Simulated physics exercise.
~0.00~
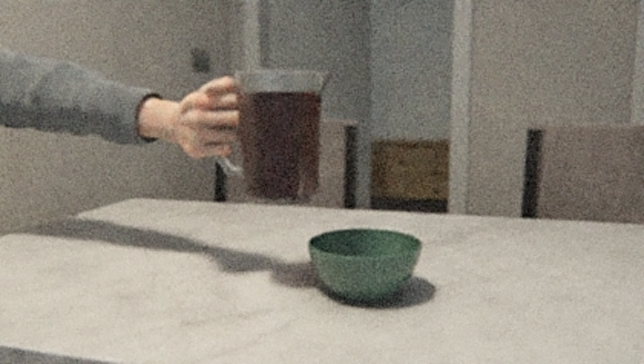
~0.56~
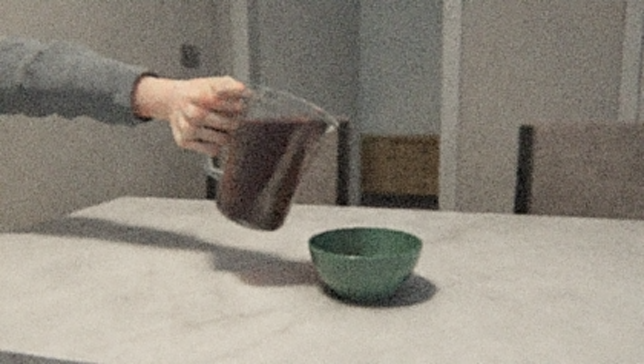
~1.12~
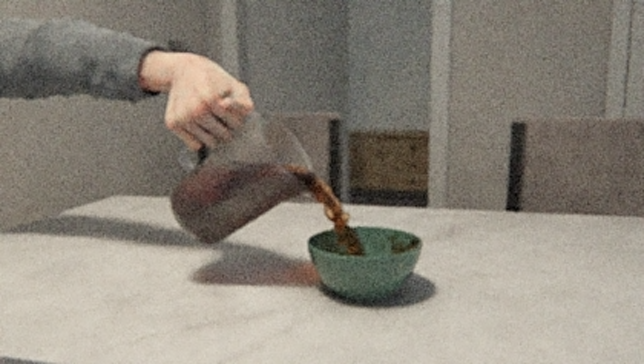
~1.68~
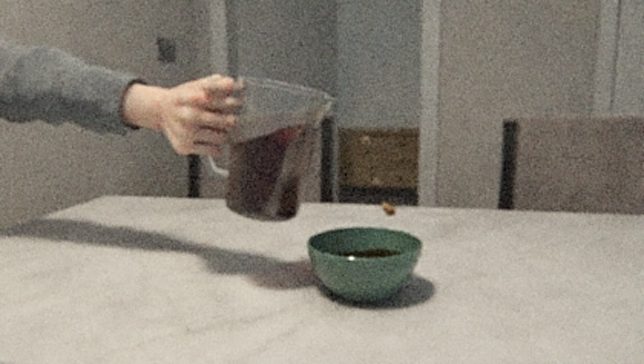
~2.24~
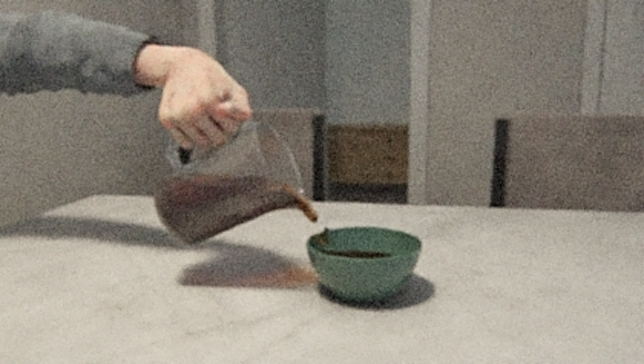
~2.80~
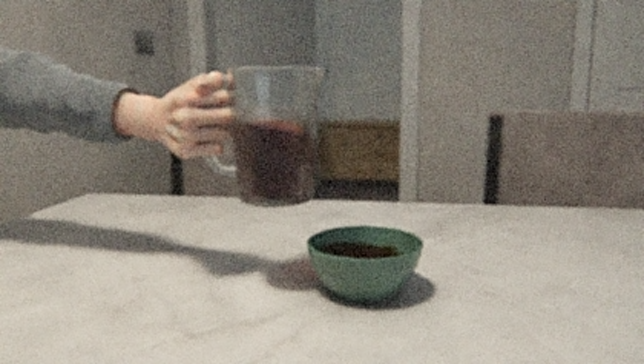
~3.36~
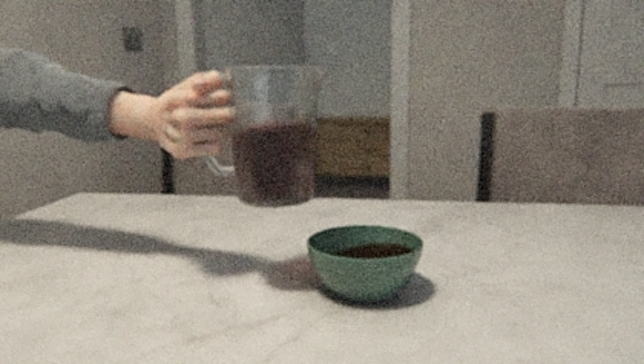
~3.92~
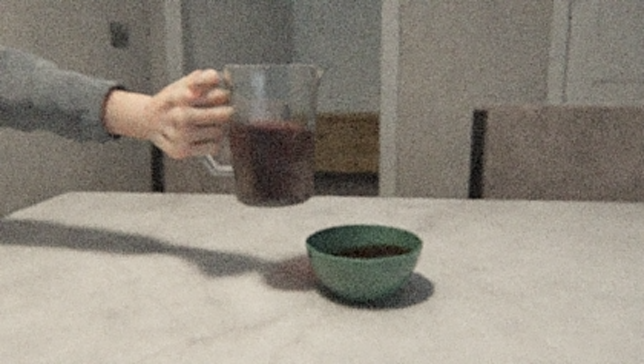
On a pale marble table, a hand pours tea from a clear jug into a green bowl twice, then holds it level.
